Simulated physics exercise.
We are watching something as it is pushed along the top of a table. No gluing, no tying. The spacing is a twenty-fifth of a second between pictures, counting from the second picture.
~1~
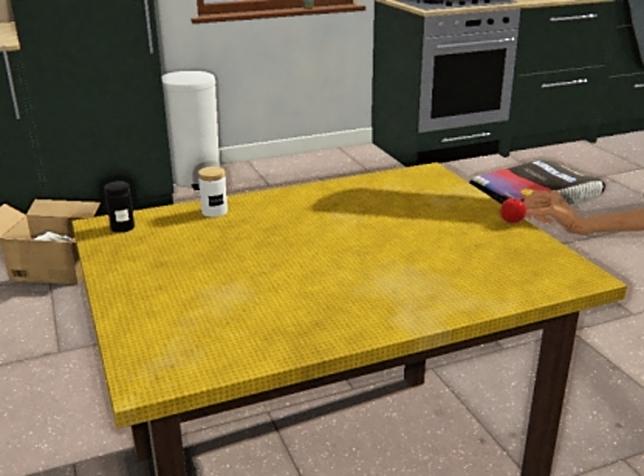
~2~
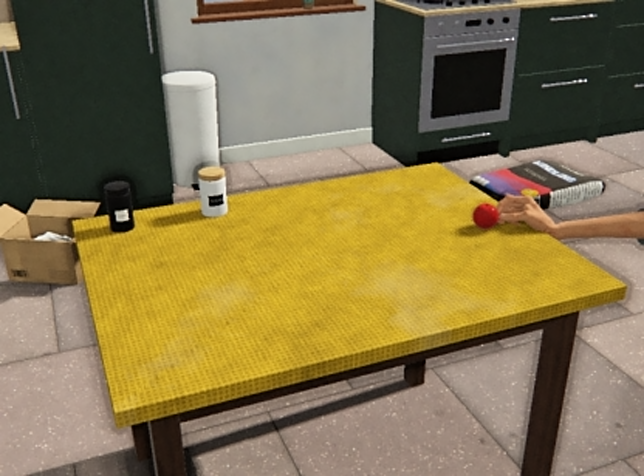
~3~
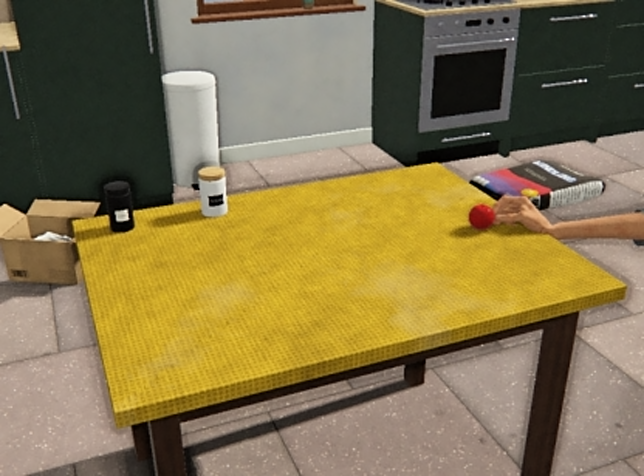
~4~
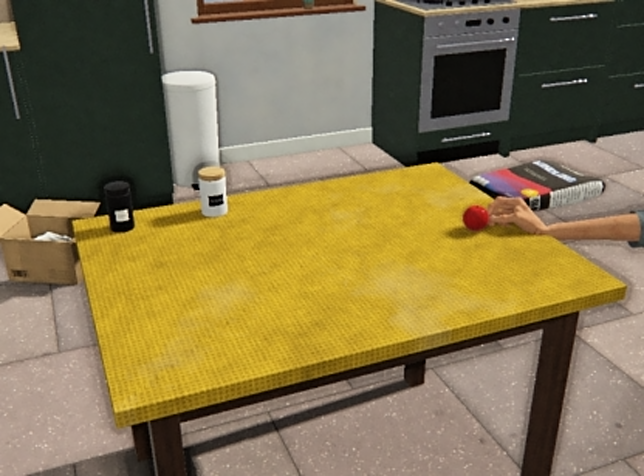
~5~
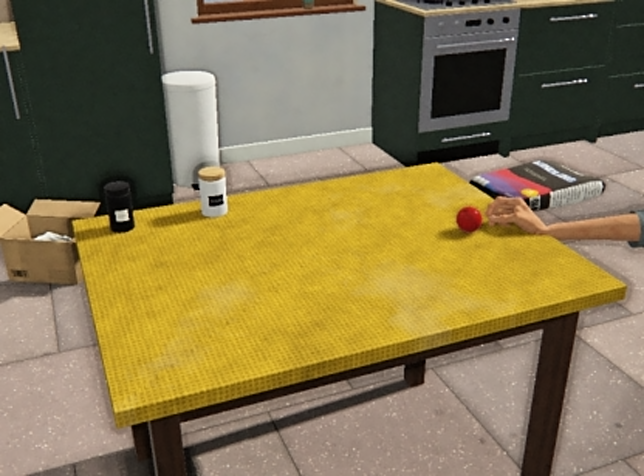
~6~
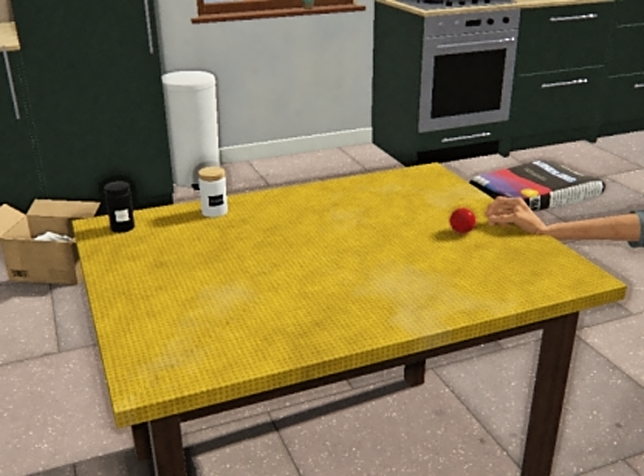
Red apple moving slowly leftward across a yellow tabletop beside a reaching hand, with two jars standing at the far edge.
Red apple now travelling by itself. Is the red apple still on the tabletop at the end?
Yes, turns out it is left on the table.
Then, 0.10 s later than the last frame, red apple moved about its own width near (447, 224).
Then, 0.30 s later than the last frame, red apple moved well along near (420, 229).
Then, 0.60 s later than the last frame, red apple moved well along near (387, 235).
Then, 0.90 s later than the last frame, red apple moved well along near (366, 239).
When it is over, moved from the start, red apple. End places, in pixels of the last picture, red apple near (357, 241).
